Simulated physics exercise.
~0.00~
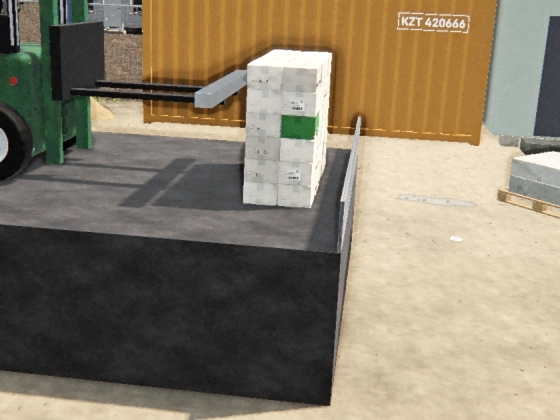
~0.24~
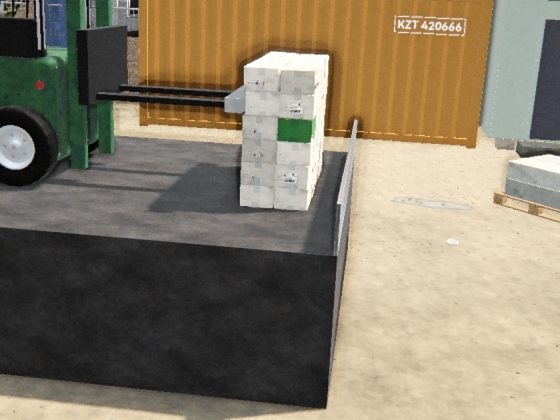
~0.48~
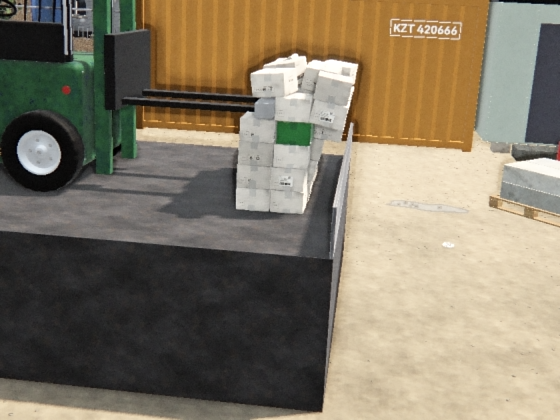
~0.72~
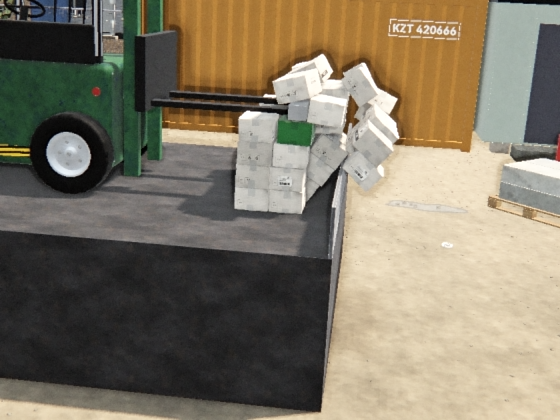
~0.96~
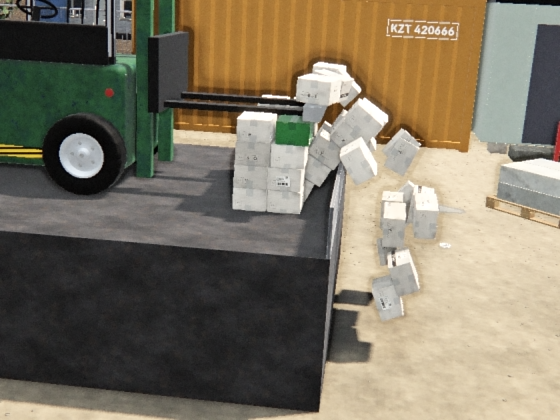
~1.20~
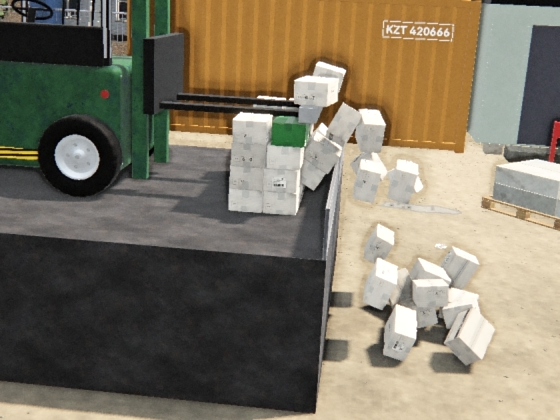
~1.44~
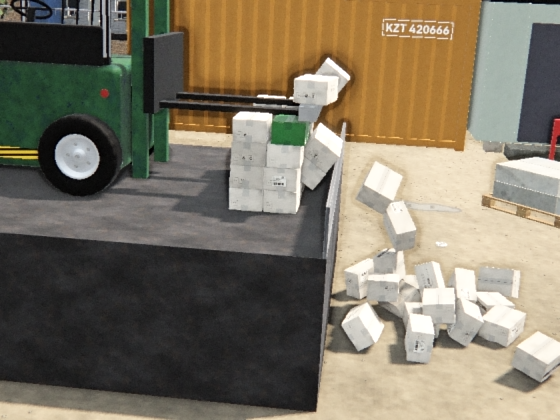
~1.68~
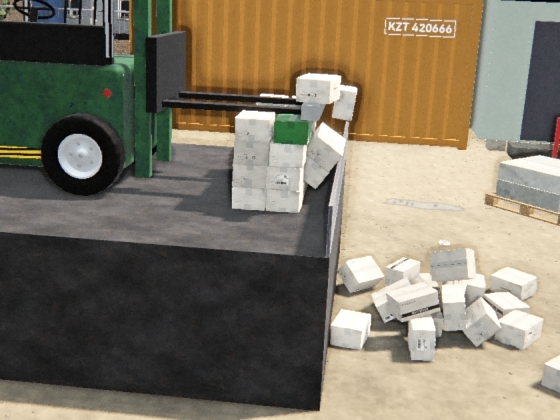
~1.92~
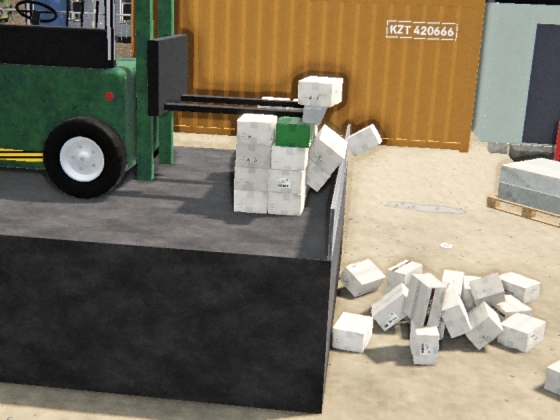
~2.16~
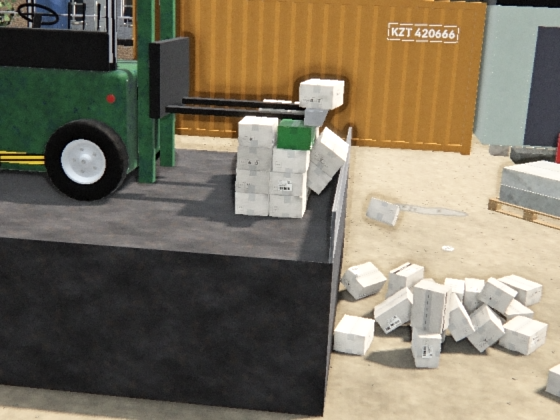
On a raised dark deck in a yard, a green forklift moves right and its beam pushes the upper part of a pale parcel stack over the edge, leaving a scattered heap on the sandy ground while the green parcel and lower ones stay on the deck.
